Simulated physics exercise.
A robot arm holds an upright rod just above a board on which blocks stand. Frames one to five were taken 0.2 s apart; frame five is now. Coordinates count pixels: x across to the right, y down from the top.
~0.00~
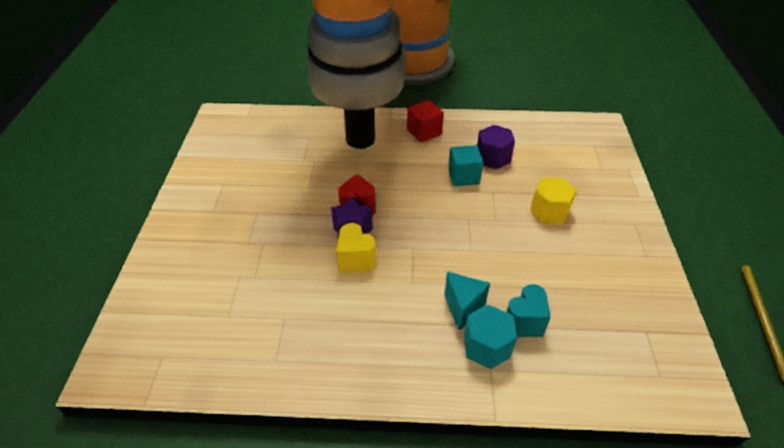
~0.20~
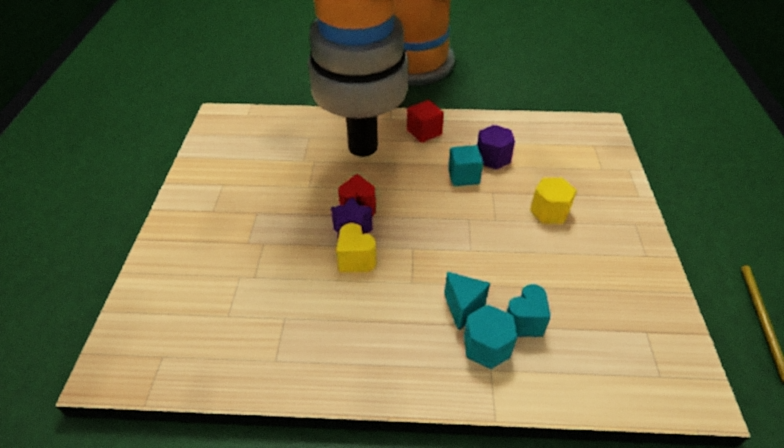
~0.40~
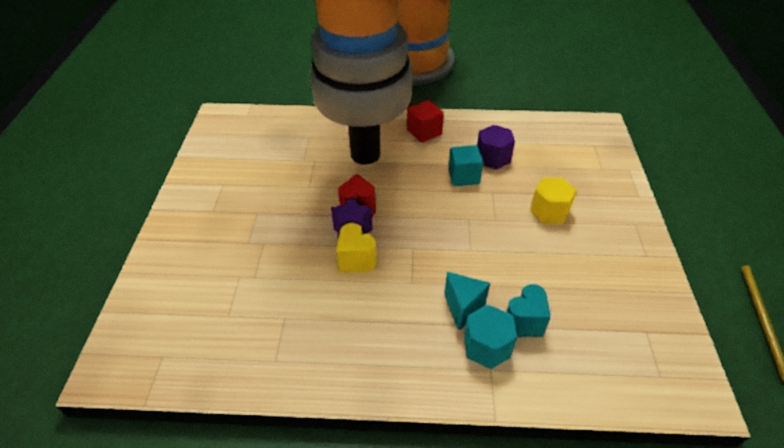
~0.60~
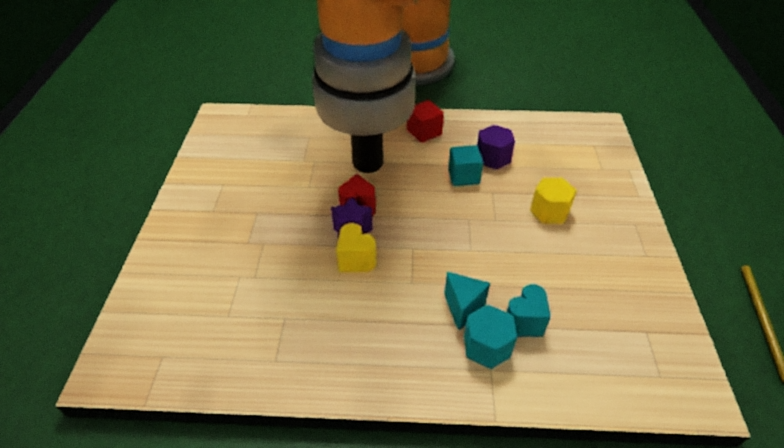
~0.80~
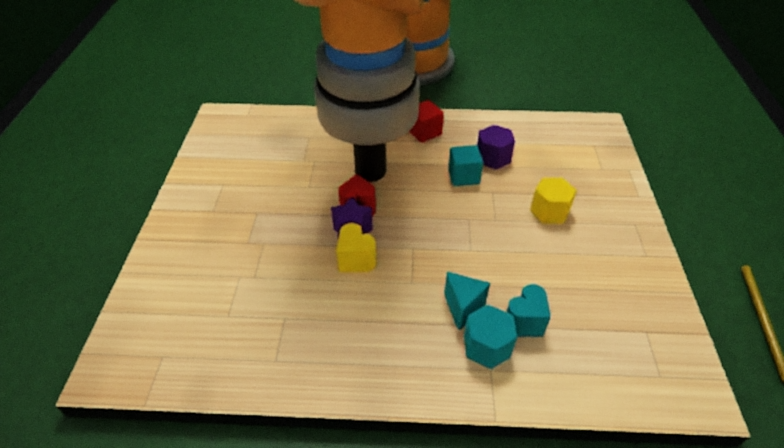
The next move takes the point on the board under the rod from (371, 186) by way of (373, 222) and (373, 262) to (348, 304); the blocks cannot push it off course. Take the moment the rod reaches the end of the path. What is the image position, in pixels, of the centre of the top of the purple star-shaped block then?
The centre of its top face lies at (338, 222).
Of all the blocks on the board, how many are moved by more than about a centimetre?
When the path ends, I think you'll find three or more blocks out of place by more than 1 cm.
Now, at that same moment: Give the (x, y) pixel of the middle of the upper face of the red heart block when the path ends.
Around (339, 198).
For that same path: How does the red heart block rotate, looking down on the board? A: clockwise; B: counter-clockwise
I'll go with A - clockwise.
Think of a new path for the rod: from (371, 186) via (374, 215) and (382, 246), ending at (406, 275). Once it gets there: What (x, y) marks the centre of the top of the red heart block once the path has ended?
At pixel (342, 196).
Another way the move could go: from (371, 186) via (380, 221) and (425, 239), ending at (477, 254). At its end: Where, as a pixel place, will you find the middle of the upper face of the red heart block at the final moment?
Its top centre lands on (344, 196).
On the path given first. One third of the way, rod at (372, 209); purple star-shaped block at (340, 220), turned 30° anticlockwise; yellow heart block at (355, 244); red heart block at (339, 198), turned 30° clockwise.
Two thirds of the way, rod at (372, 250); purple star-shaped block at (338, 222), turned 15° anticlockwise; yellow heart block at (349, 260); red heart block at (339, 198), turned 30° clockwise.
At the end, rod at (347, 291); purple star-shaped block at (338, 222), turned 15° anticlockwise; yellow heart block at (319, 304); red heart block at (339, 198), turned 30° clockwise.
